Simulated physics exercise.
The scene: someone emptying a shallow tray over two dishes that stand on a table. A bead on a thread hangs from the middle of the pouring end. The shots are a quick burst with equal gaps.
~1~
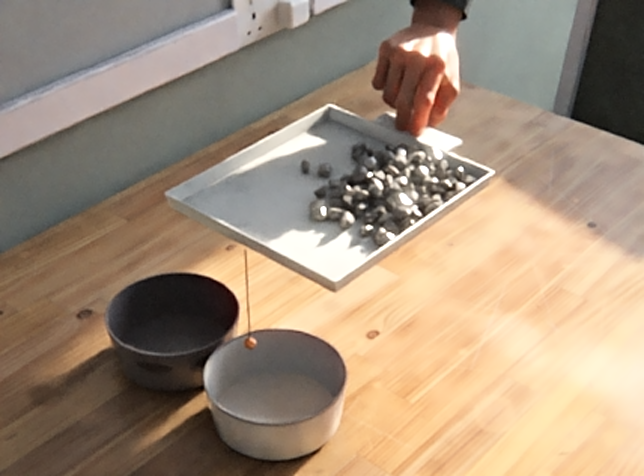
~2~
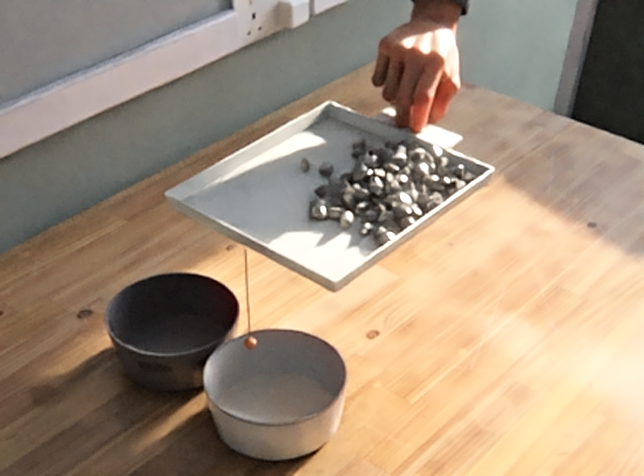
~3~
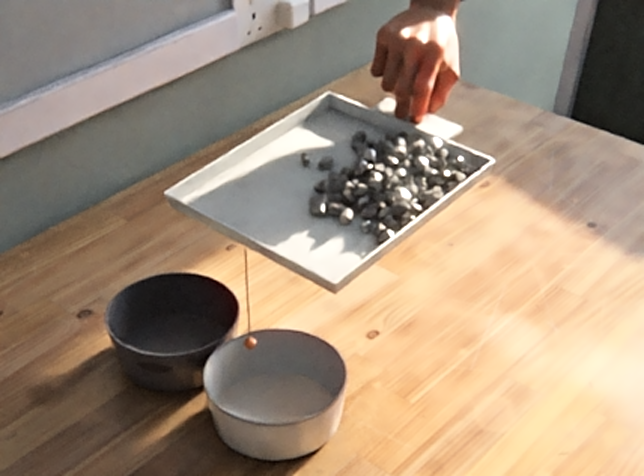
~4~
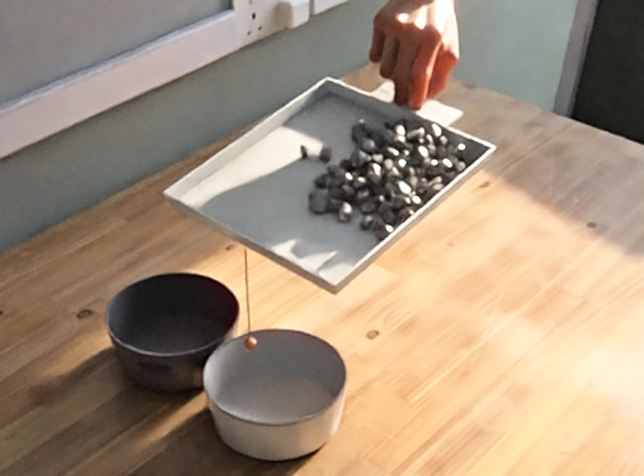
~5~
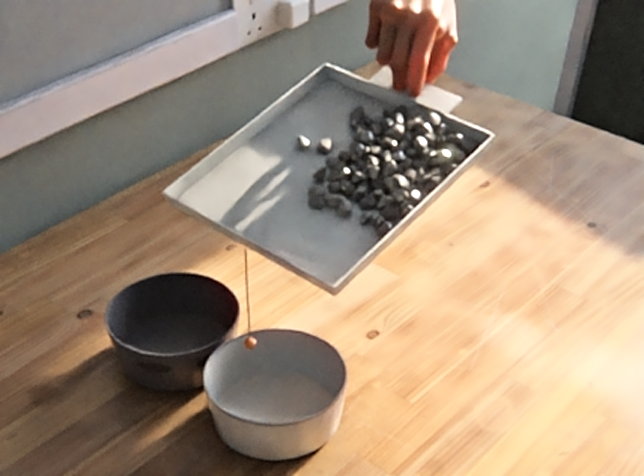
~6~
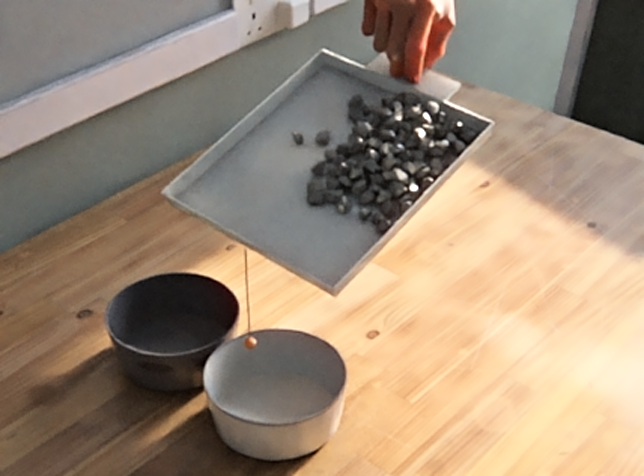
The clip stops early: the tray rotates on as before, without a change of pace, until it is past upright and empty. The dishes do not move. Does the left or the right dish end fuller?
Fuller: The right dish.
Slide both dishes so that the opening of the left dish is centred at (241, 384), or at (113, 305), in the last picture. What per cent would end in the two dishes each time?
In turn 80 and 30 in a hundred.
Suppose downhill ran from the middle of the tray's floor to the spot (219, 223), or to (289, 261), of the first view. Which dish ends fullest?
The first try: The left one. The second: The right one.
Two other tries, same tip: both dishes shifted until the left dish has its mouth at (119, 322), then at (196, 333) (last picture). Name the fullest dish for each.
In turn: The right-hand dish; right.
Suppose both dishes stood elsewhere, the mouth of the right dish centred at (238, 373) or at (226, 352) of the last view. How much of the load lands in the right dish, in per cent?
Near 50 % and 20 %.
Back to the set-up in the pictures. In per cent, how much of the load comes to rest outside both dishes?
Some 60 per cent.
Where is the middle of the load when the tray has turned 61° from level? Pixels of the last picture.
Near (295, 255).
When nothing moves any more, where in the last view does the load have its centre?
Close to (260, 451).
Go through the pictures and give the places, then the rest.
The first picture shows corners of the pouring end at (170, 193) and (335, 278), level; middle of the load at (389, 192), bits of gravel; left dish at (124, 361); right dish at (226, 428); bead on its thread at (250, 343).
The second picture shows corners of the pouring end at (170, 193) and (335, 278), level; middle of the load at (389, 190).
The third picture shows corners of the pouring end at (169, 192) and (334, 280), tipped barely, lowest at the right corner; middle of the load at (389, 184).
The fourth picture shows corners of the pouring end at (168, 192) and (334, 282), tipped a little, lowest at the right corner; middle of the load at (389, 176).
The fifth picture shows corners of the pouring end at (167, 192) and (333, 284), tipped a little, lowest at the right corner; middle of the load at (399, 157).
The sixth picture shows corners of the pouring end at (166, 191) and (333, 286), tipped clearly, lowest at the right corner; middle of the load at (387, 160); left dish at (124, 361); right dish at (226, 428).
Soon after the last picture, tray tipped steeply; most on the tray; about a quarter in the air.
A little later, tray tipped right over; a small part on the tray; about a quarter in the right dish; about half outside both; a small part in the air.
Later still, tray tipped past a quarter turn; about half in the right dish; about half outside both.
At rest, tray tipped past a quarter turn; about half in the right dish; none in the left dish; about half outside both.
